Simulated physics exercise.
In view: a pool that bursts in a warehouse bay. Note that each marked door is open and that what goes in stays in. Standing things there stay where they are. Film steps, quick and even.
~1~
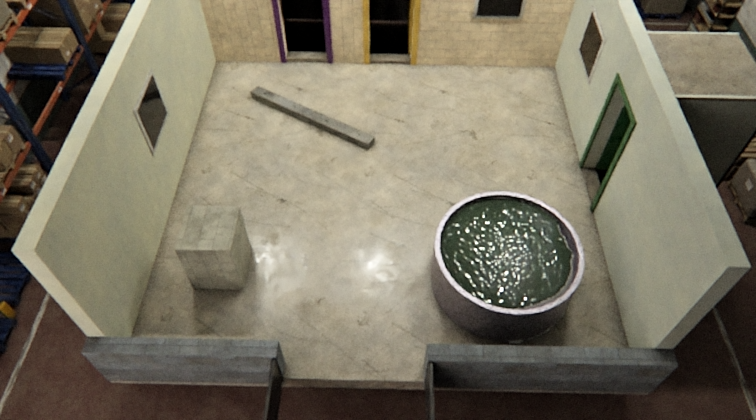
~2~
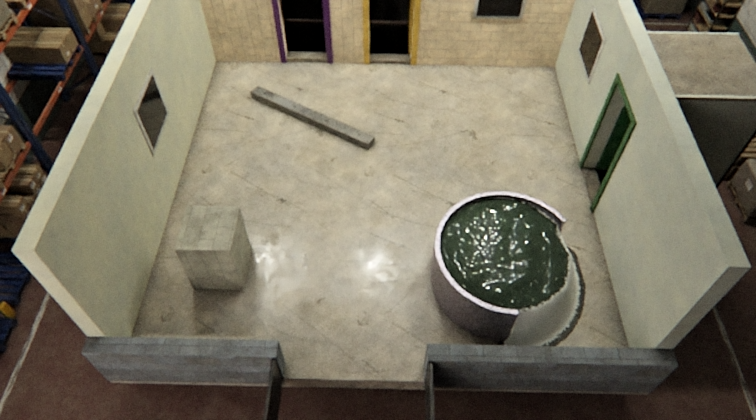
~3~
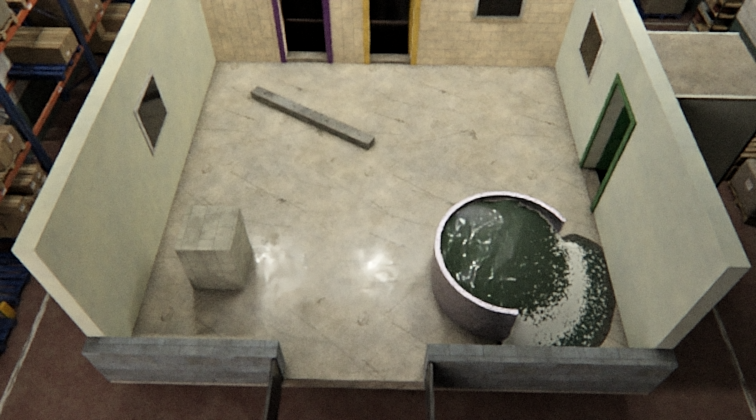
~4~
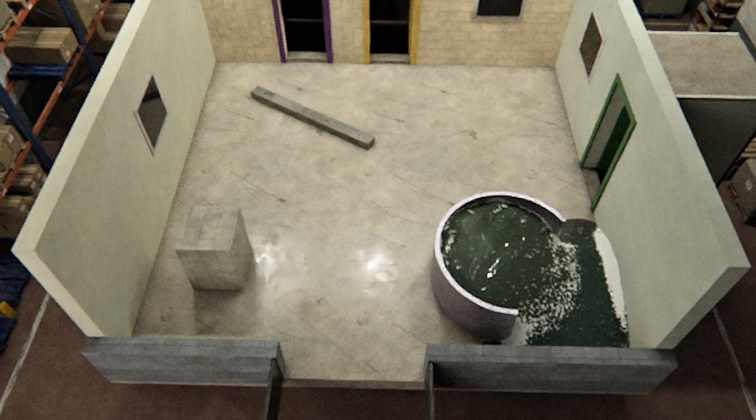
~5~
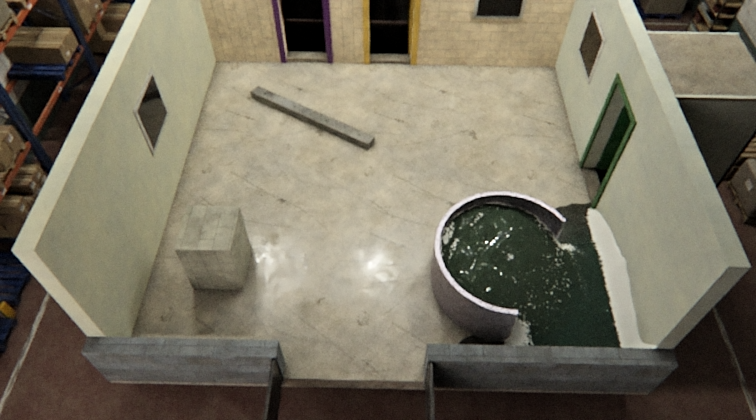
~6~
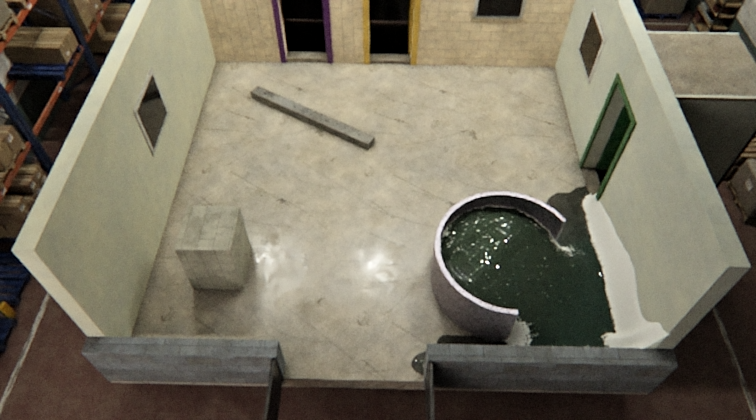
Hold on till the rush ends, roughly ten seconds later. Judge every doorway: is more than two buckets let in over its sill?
One by one: Green door: Over two buckets, yellow door: Two buckets at most, purple door: Two buckets at most.
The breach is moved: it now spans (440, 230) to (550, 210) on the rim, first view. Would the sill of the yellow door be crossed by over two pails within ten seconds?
My take is that yellow crosses the line.
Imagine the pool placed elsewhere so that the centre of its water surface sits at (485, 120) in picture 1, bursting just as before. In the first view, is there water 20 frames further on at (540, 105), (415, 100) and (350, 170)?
In order, the three spots end up waterlogged, waterlogged and untouched.
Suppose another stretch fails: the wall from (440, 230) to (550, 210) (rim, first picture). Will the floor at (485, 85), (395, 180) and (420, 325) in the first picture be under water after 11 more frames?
Point one reached; point two reached; point three not reached.
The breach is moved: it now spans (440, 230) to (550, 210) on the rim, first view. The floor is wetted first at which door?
That's the green-painted one.
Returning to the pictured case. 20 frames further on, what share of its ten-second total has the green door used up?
Around 65 in a hundred.
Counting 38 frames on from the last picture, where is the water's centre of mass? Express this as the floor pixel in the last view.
The centre of mass sits at about (450, 204).
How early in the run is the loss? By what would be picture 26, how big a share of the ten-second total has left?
My figure: 45 percent.
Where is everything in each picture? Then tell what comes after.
The first frame shows the round tank at (508, 251) is whole and still.
In the second frame, the front is at a hidden place, out from the gap at (564, 300).
In the third frame, the front is at (587, 243), out from the gap at (563, 301).
In the fourth frame, the front is at (597, 229), out from the gap at (563, 303).
In the fifth frame, water pours out at (562, 303) and has run to (592, 207).
In the sixth frame, the front is at (587, 191), out from the gap at (562, 303).
A moment on, water covers 15 % of the floor; the green door under two buckets in, the yellow door not reached, the purple door not reached.
Next, water covers 30 % of the floor; the green door under two buckets in, the yellow door not reached, the purple door not reached.
Then, water covers 55 % of the floor; the green door over two buckets in, the yellow door not reached, the purple door not reached.
Later, water covers 75 % of the floor; the green door over two buckets in, the yellow door under two buckets in, the purple door wet at the sill, nothing in.
In the end, water covers 90 % of the floor; the green door over two buckets in, the yellow door under two buckets in, the purple door wet at the sill, nothing in.
